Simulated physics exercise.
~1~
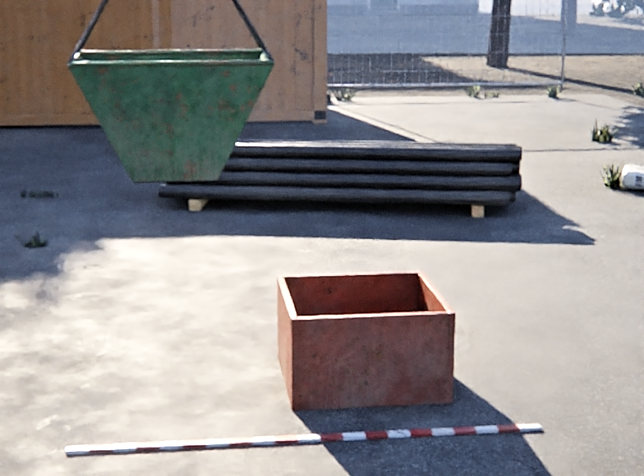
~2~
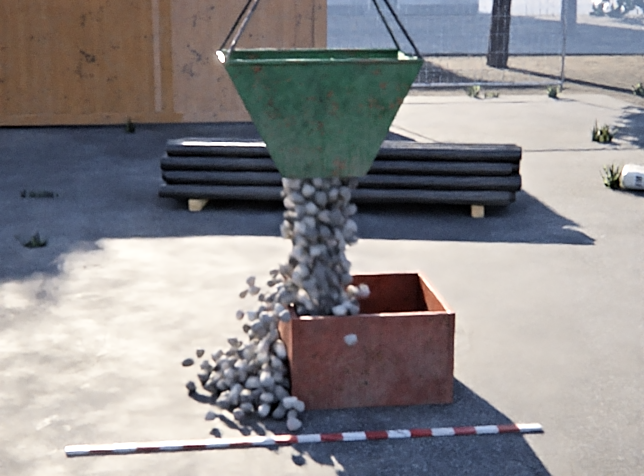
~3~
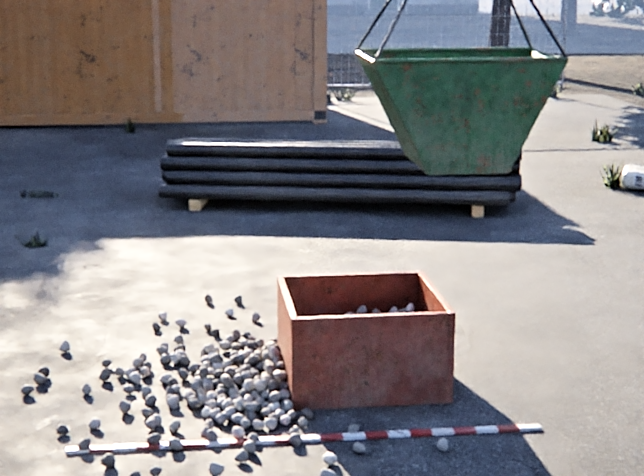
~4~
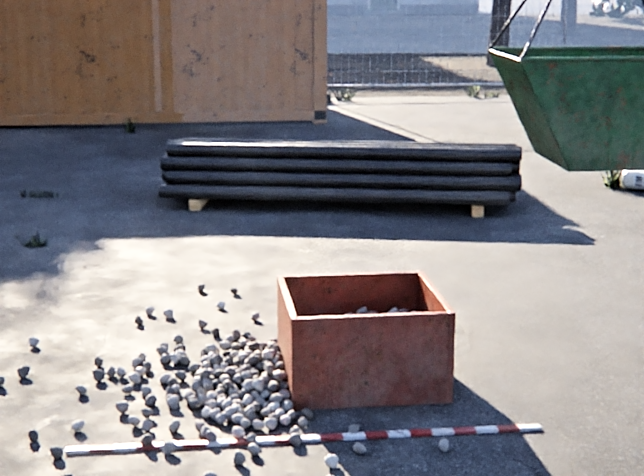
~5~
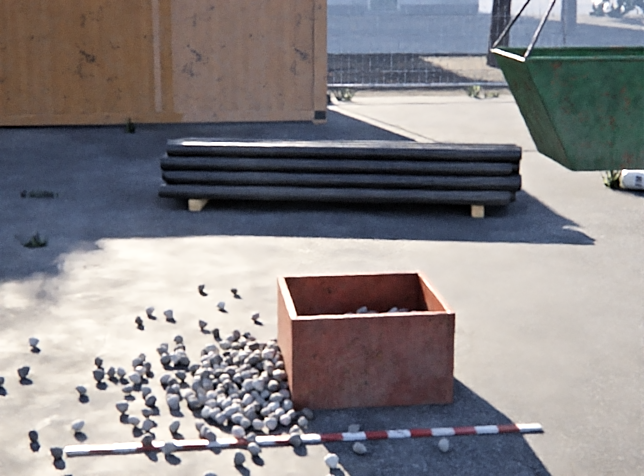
A green skip hanging from cables moved right and dropped a stream of grey stones over a reddish open bin, then carried on rightwards empty, leaving some stones inside and many piled and scattered on the ground, mostly left of the bin.
